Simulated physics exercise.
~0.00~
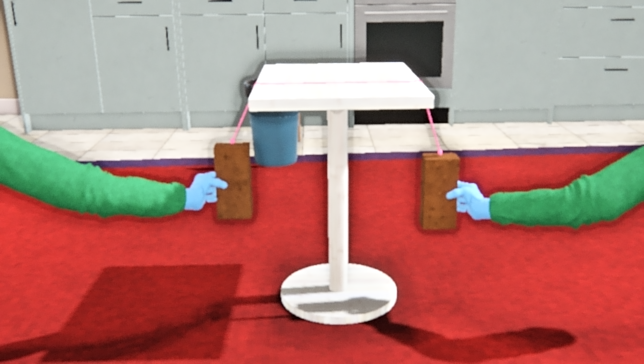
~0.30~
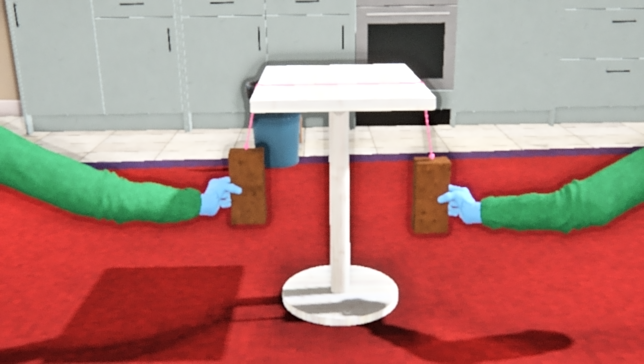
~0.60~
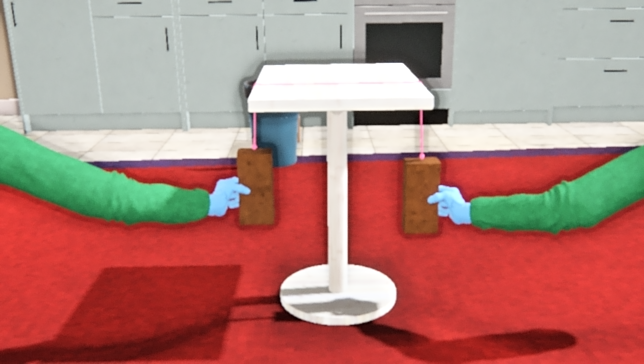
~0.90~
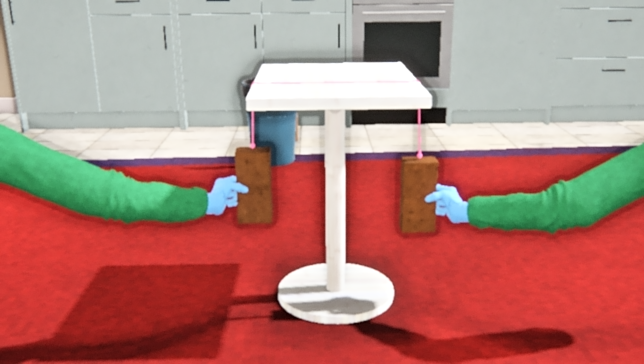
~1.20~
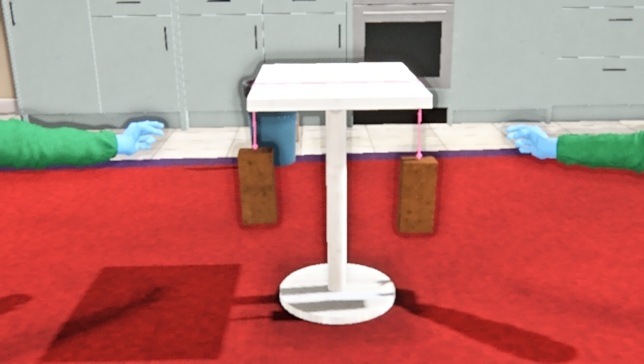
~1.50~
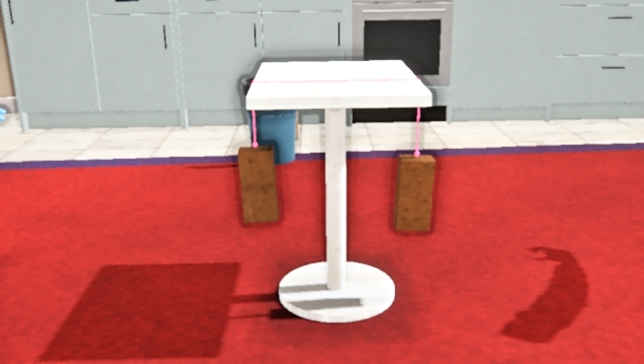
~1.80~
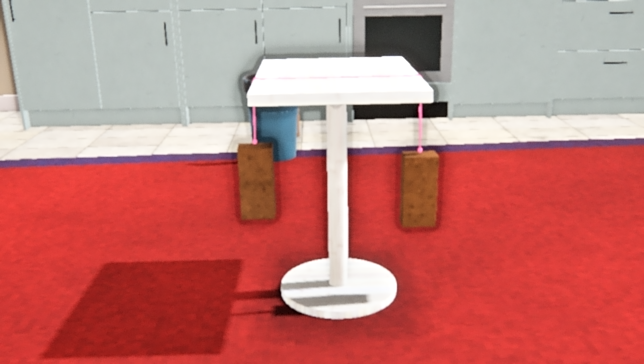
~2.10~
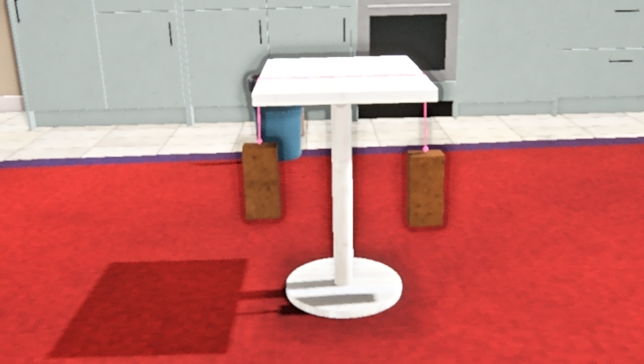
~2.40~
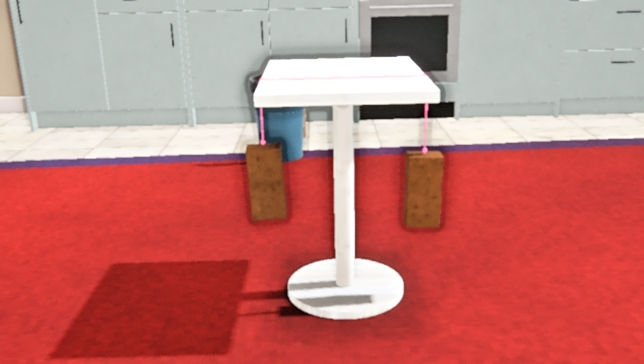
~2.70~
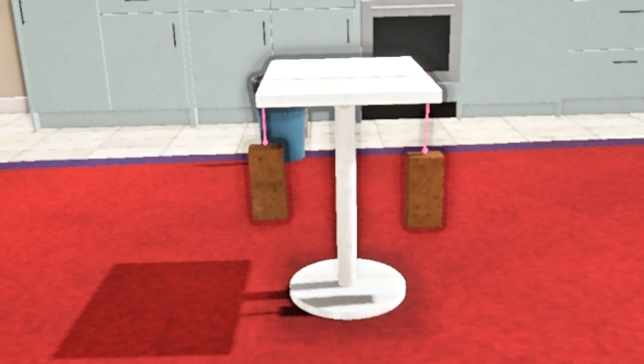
In a kitchen, two hands release brown bricks on a pink ribbon, which hang balanced.
